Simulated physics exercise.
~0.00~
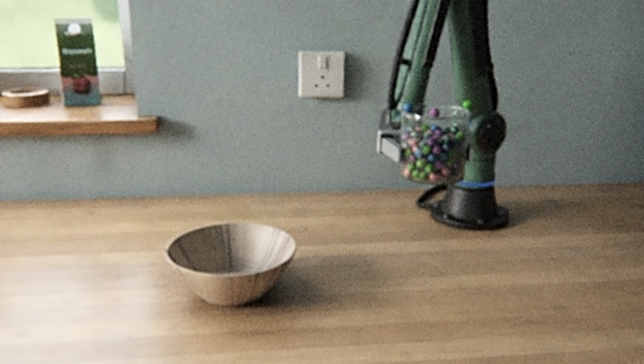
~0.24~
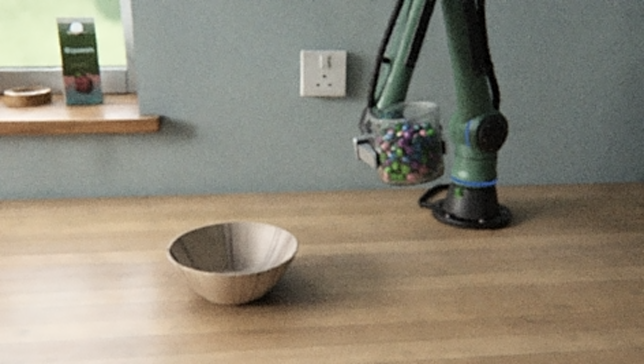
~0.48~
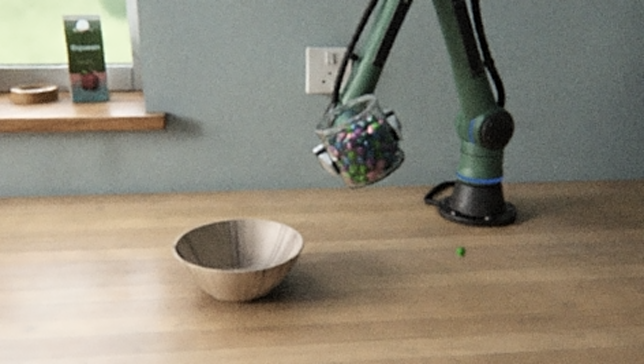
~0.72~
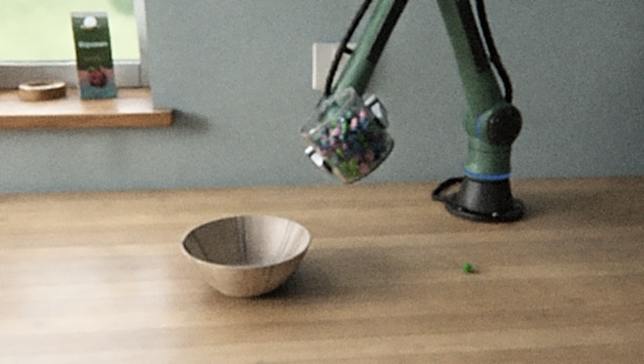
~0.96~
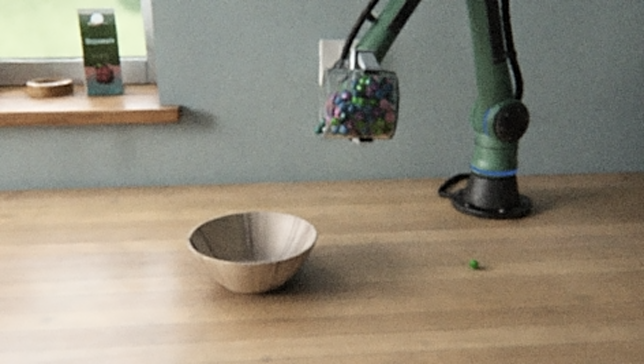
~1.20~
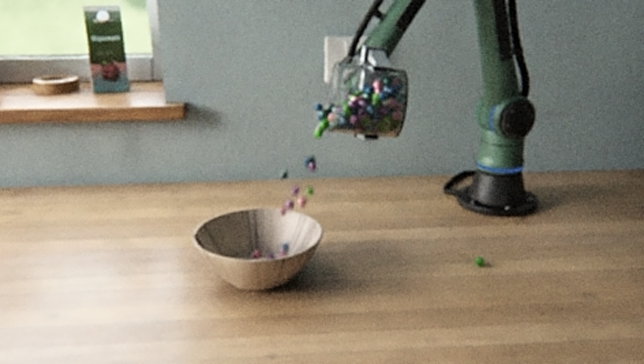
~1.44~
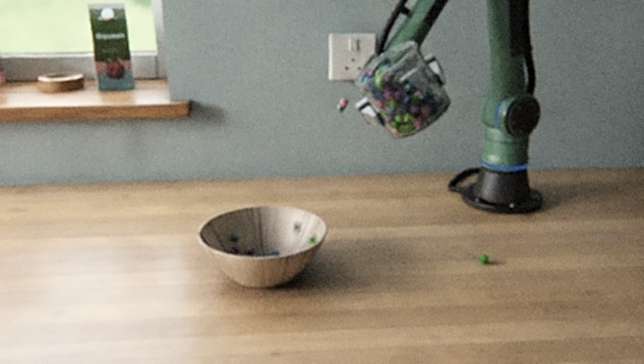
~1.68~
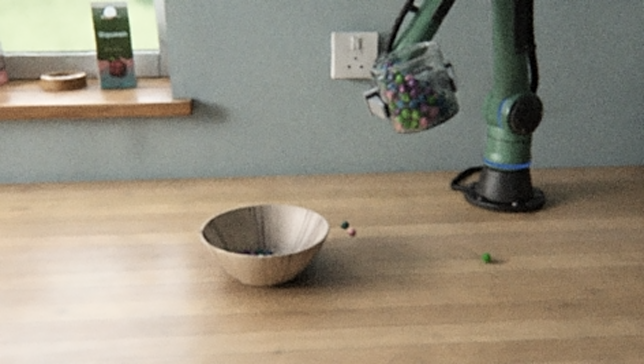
A green robot arm tips colourful sweets into a wooden bowl, spills a few, and tilts back.
